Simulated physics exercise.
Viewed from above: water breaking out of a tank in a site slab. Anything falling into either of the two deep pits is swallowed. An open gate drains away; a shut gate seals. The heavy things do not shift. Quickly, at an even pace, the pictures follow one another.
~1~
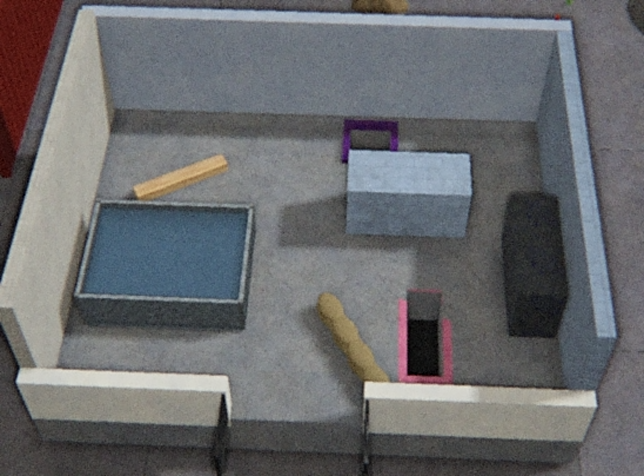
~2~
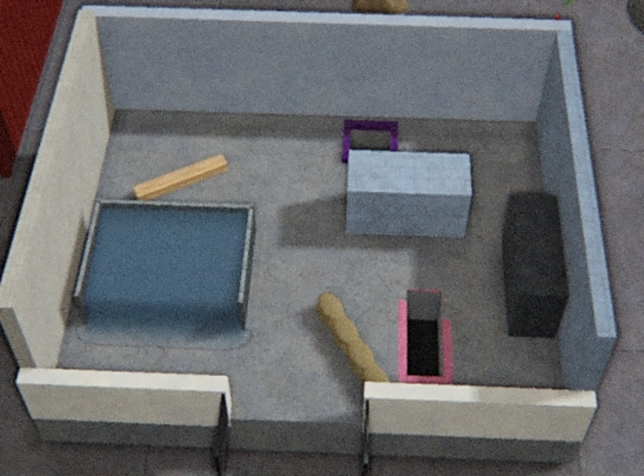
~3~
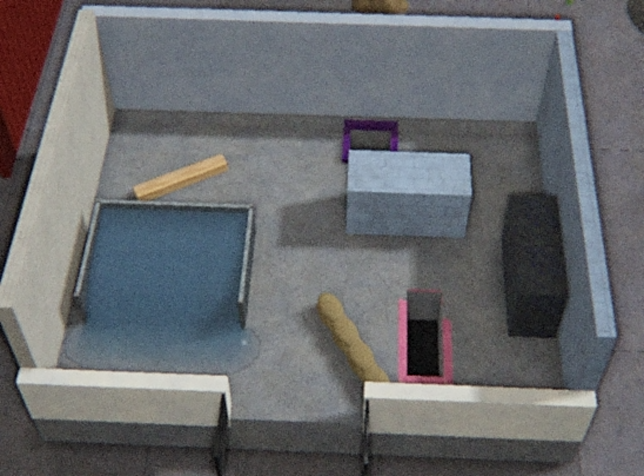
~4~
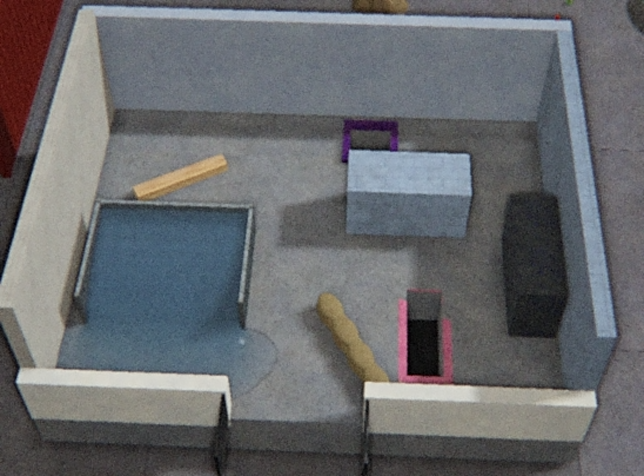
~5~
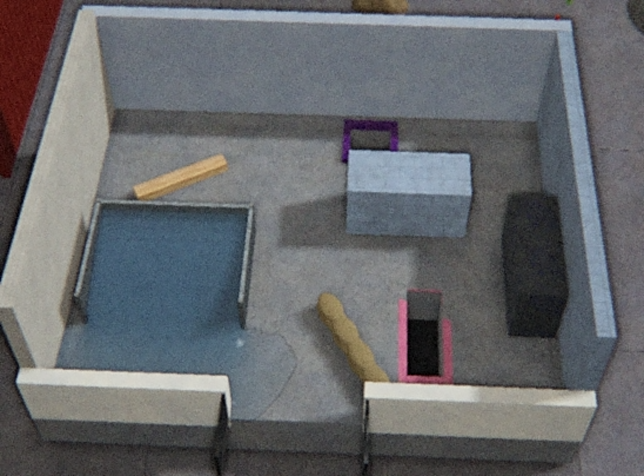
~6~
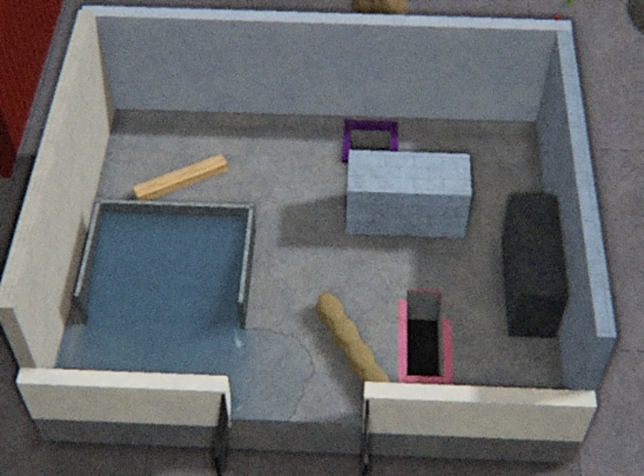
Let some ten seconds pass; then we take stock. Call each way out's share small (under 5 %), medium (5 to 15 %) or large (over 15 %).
Small, medium or large: The gate gets a large share; the pink pit gets a small share; the purple pit gets a small share.
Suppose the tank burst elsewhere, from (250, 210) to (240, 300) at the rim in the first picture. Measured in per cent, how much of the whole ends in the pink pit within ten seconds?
The pink pit takes 25 per cent.
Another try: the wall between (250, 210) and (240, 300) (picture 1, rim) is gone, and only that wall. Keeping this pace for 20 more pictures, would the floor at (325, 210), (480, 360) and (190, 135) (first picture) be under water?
Taking them in order, I'd say swamped, swamped and not reached.
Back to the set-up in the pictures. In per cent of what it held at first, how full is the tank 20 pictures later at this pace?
32 percent or thereabouts.
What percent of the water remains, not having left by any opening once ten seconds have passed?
My figure: Some 56 per cent.
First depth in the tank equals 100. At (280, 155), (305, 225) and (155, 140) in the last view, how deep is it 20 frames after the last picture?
Readings in sequence: 0, 0, 4 percent.
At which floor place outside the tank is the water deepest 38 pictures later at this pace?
Close to (50, 396).
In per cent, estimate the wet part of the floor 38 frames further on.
Some 50 per cent.
A moment on, water covers 15 % of the floor; the gate 3 %, the pink pit 0 %, the purple pit 0 %.
Next, water covers 20 % of the floor; the gate 8 %, the pink pit 0 %, the purple pit 0 %.
Then, water covers 30 % of the floor; the gate 17 %, the pink pit 0 %, the purple pit 0 %.
Later, water covers 50 % of the floor; the gate 31 %, the pink pit 0 %, the purple pit 0 %.
In the end, water covers 65 % of the floor; the gate 43 %, the pink pit 0 %, the purple pit 0 %.
